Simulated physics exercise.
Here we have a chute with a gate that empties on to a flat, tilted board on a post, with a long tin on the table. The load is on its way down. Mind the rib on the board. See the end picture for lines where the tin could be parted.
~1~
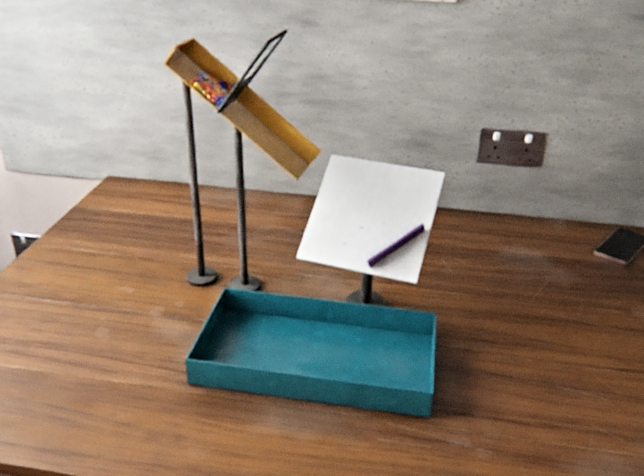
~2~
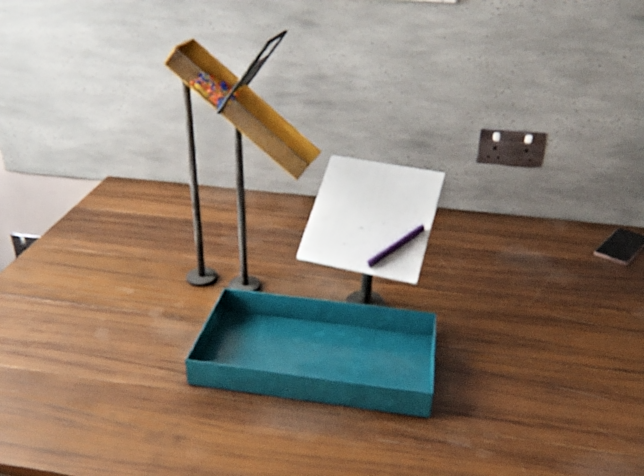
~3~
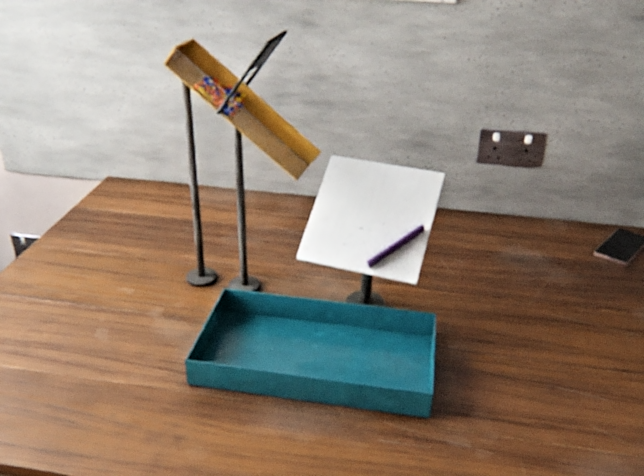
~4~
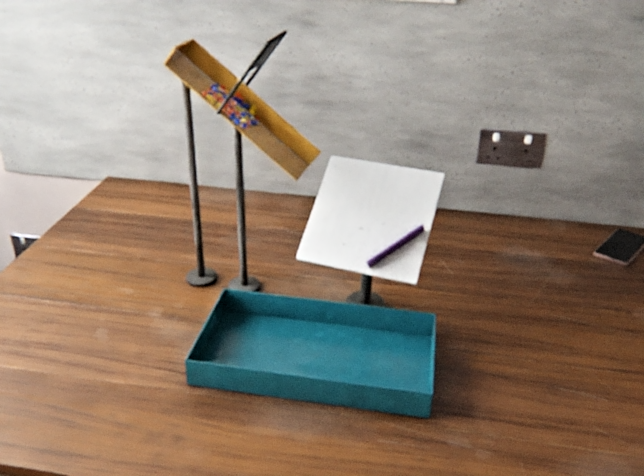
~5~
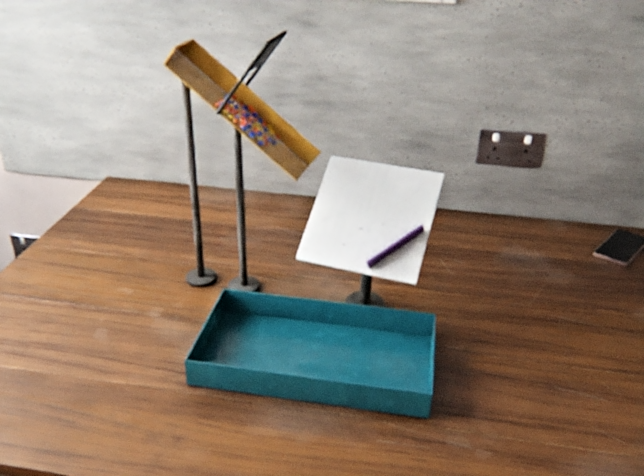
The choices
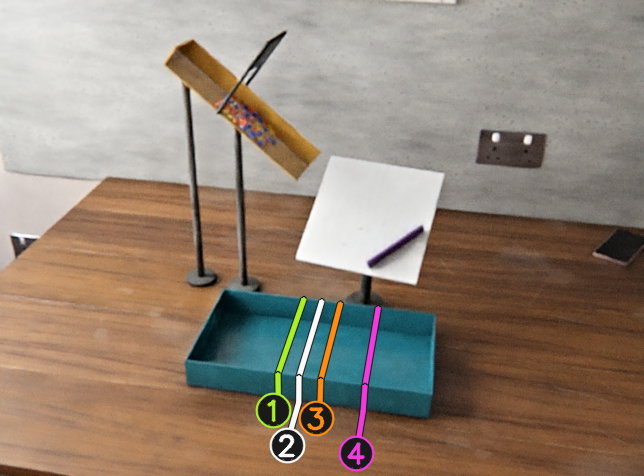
The clip opens on a wooden table with small colourful beads bunched behind a black gate in a raised, sloping yellow chute, above a tilted white board with a purple rib and a long teal tin. The gate swings a little, and the beads slide beneath it, spreading down the chute towards its lower right end.
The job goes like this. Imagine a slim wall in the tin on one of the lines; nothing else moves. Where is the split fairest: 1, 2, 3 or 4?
Choose 3.
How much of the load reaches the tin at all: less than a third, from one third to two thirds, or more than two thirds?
About that: More than two thirds.
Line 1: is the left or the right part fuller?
More lands on the right.
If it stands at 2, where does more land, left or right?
The right side.
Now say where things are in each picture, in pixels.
In the first frame, load behind the gate at (220, 89), round plastic beads; lip of the chute at (303, 172), sloping fairly steeply.
In the second frame, middle of the board at (371, 215), tilted fairly steeply; middle of its low edge at (354, 270); of its high edge at (387, 164).
In the third frame, front corners of the tin at (186, 360) and (432, 393), empty; front of the load at (233, 113).
In the fourth frame, middle of the load at (231, 105); its front at (255, 123), about a third of the way to the lip; rib from (423, 225) to (367, 262).
In the fifth frame, middle of the load at (245, 120); its front at (274, 142), about two thirds of the way to the lip.
On the marked copy, line 1 crosses the front rim at (278, 373); line 2 crosses the front rim at (299, 376); line 3 crosses the front rim at (320, 379); line 4 crosses the front rim at (365, 385).
Choosing 1, of what is caught, none on the left of the divider, all on the right.
Choosing 2, of what is caught, a small part on the left of the divider, nearly all on the right.
Choosing 3, of what is caught, about half on the left of the divider, about half on the right.
Choosing 4, of what is caught, nearly all on the left of the divider, a small part on the right.
